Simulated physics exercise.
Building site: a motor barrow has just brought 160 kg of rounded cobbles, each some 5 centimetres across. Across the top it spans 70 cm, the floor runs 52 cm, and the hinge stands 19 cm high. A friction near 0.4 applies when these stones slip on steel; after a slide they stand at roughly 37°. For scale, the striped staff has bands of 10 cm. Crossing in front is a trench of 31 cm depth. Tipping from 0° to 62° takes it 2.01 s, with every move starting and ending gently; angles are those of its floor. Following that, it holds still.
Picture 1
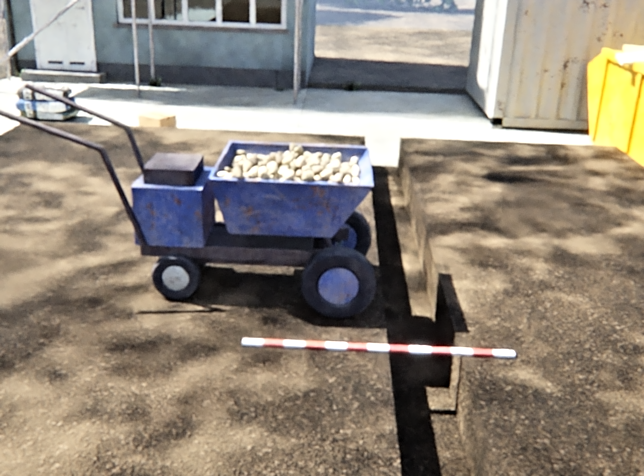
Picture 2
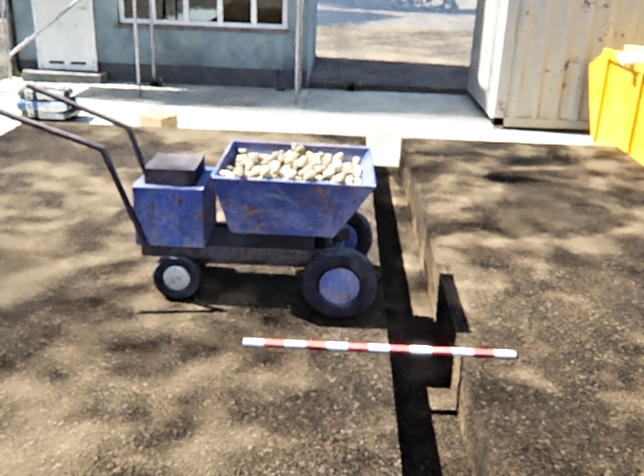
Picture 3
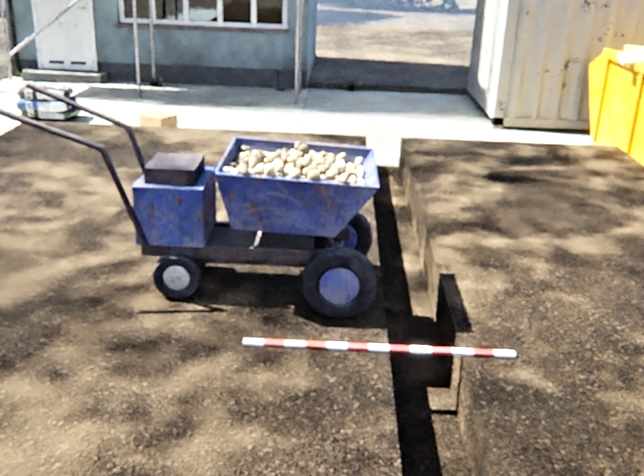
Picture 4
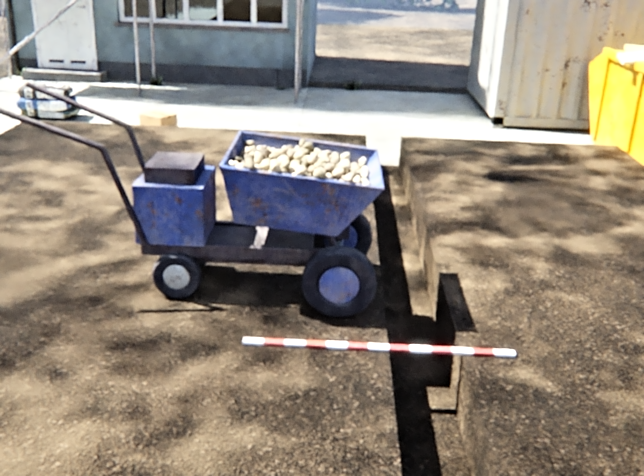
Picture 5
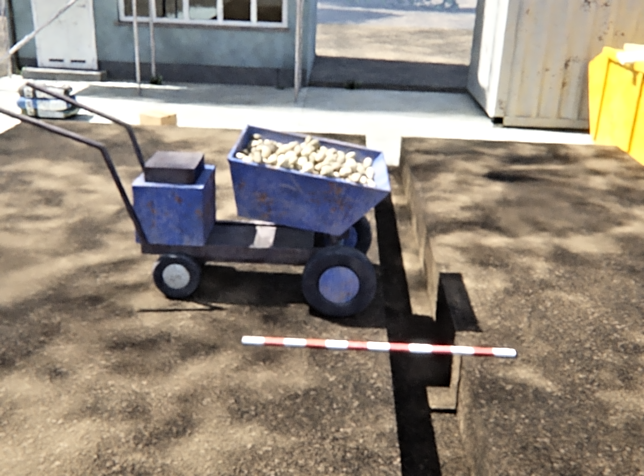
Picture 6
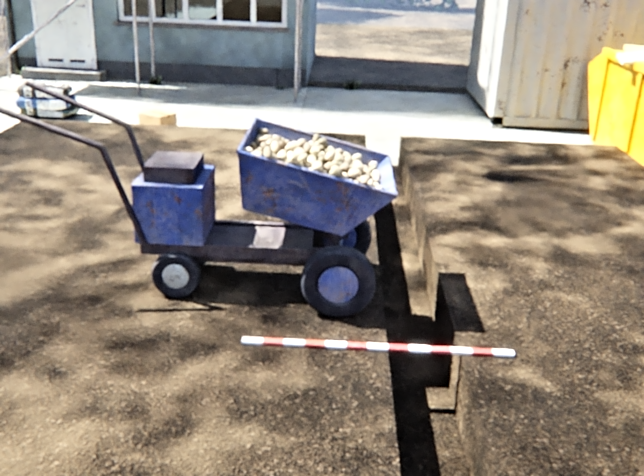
The footage shows a blue motor barrow loaded with rounded cobbles standing beside a narrow trench, a red-and-white striped staff lying in front. Its skip tilts gradually, the left side rising while the stones stay heaped inside.
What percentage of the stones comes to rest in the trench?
About 24 per cent.
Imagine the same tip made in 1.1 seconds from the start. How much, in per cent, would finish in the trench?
Roughly 20% would finish there.
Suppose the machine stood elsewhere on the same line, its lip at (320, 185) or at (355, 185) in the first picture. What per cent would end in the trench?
Around 65% for the first place and 40% for the second.
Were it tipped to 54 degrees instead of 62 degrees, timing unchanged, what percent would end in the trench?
Near 10 per cent then.
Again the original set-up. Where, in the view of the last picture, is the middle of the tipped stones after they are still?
I'd point to around (466, 292).
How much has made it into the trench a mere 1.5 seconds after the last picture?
Around 0 per cent of it, at that instant.
Then, 0.9 s after the last picture the floor is at 52°, 99 % in the skip; the foremost stones are at (453, 243).
Then, 1.5 s after the last picture the floor is at 62°, 77 % in the skip, 1 % in the trench, 21 % past the trench; the foremost stones are at (532, 304).
Then, 1.9 s after the last picture the floor is at 62°, 59 % in the skip, 4 % in the trench, 37 % past the trench; the foremost stones are at (578, 299).
Then, 3.8 s after the last picture the floor is at 62°, 35 % in the skip, 24 % in the trench, 41 % past the trench; the foremost stones are at (615, 303).
